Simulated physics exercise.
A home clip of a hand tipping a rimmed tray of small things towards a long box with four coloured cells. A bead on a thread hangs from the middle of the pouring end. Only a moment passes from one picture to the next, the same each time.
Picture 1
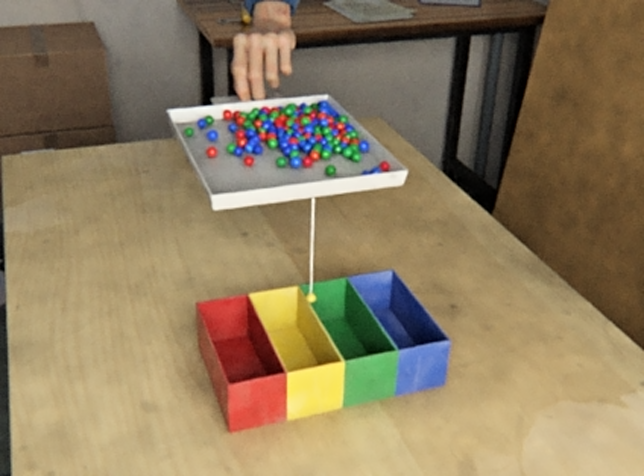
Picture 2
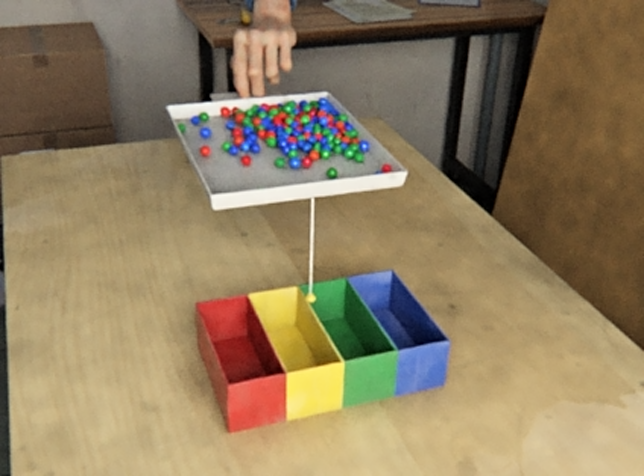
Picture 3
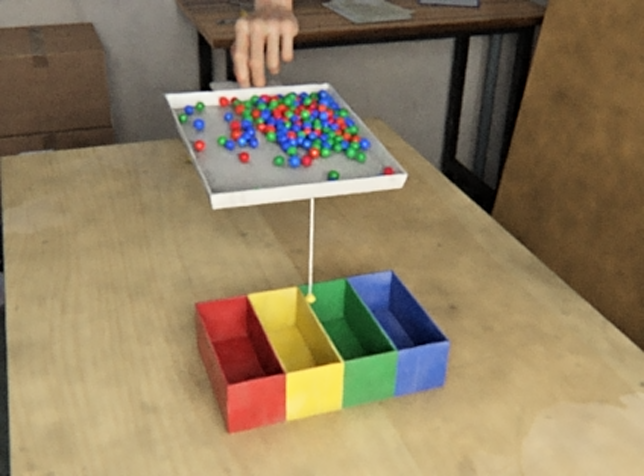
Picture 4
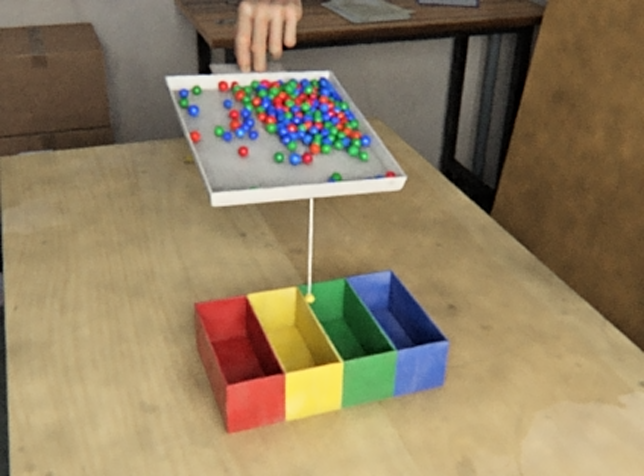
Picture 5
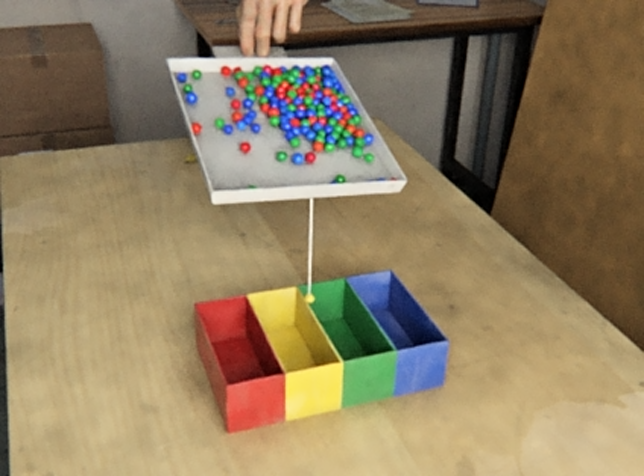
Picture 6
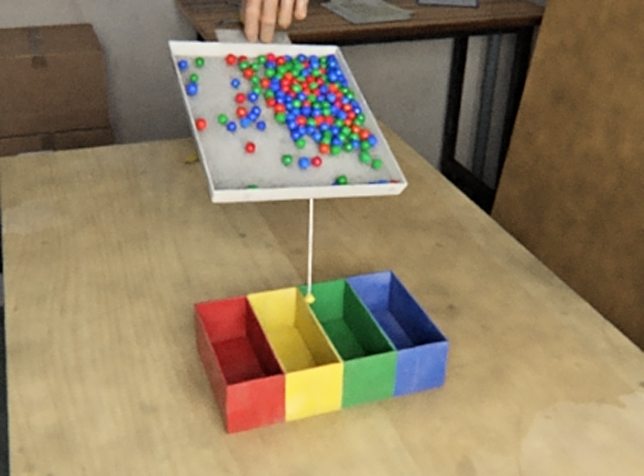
A white rimmed tray of red, green and blue beads is held above a wooden table, seen from slightly above by a still camera. Below it sits a long box with red, yellow, green and blue cells from left to right, and a yellow bead hangs on a thread from the tray's near edge. Fingers raise the far side, steepening the tray as its near edge dips slightly rightward and more beads shift.
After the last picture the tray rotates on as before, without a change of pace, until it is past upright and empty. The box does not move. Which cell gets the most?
The blue cell gets the most.
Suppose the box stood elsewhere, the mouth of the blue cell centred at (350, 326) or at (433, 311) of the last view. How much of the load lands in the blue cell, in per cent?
First some 20, then 30 per cent.
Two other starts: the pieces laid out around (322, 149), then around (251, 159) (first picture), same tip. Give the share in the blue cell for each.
About 50 and 50 per cent.
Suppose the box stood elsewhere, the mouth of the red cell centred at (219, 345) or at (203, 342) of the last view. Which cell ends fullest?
In turn: That blue cell; the blue one.
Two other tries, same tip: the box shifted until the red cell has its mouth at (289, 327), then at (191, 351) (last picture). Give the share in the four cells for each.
About 90 and 40 per cent.
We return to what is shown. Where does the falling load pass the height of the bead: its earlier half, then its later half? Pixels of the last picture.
Around (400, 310) and then (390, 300).
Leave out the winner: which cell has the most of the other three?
Next in line is that green cell.
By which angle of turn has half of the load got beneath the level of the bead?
Near 90 degrees.
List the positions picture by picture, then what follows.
Corners of the pouring end at (214, 194) and (404, 170), level; middle of the load at (296, 129), round plastic beads; bead on its thread at (311, 298); red cell at (258, 398); yellow cell at (315, 386); green cell at (370, 375); blue cell at (423, 364), in the first frame.
Corners of the pouring end at (214, 194) and (403, 171), level; middle of the load at (295, 127), a small part on the move, in the second frame.
Corners of the pouring end at (214, 193) and (403, 173), tipped barely, lowest at the right corner; middle of the load at (295, 120), about a quarter on the move, in the third frame.
Corners of the pouring end at (214, 192) and (403, 176), tipped a little, lowest at the right corner; middle of the load at (306, 107), about a quarter on the move, in the fourth frame.
Corners of the pouring end at (215, 190) and (403, 179), tipped clearly, lowest at the right corner; middle of the load at (308, 101), about half on the move, in the fifth frame.
Corners of the pouring end at (216, 189) and (403, 182), tipped clearly, lowest at the right corner; middle of the load at (312, 99), most on the move; red cell at (257, 400); yellow cell at (314, 387); green cell at (369, 376); blue cell at (421, 364), in the sixth frame.
Soon after the last picture, tray tipped steeply; about two thirds on the tray; a small part in the blue cell; a stray few in the green cell; about a quarter falling or outside the box.
A little later, tray tipped past a quarter turn; a small part on the tray; about a third in the blue cell; about a quarter in the green cell; a stray few in the yellow cell; about a quarter falling or outside the box.
Later still, tray tipped past a quarter turn; about half in the blue cell; about a quarter in the green cell; a small part in the yellow cell; about a quarter falling or outside the box.
By the end, tray tipped past a quarter turn; about half in the blue cell; about a quarter in the green cell; a small part in the yellow cell; none in the red cell; about a quarter outside the box.
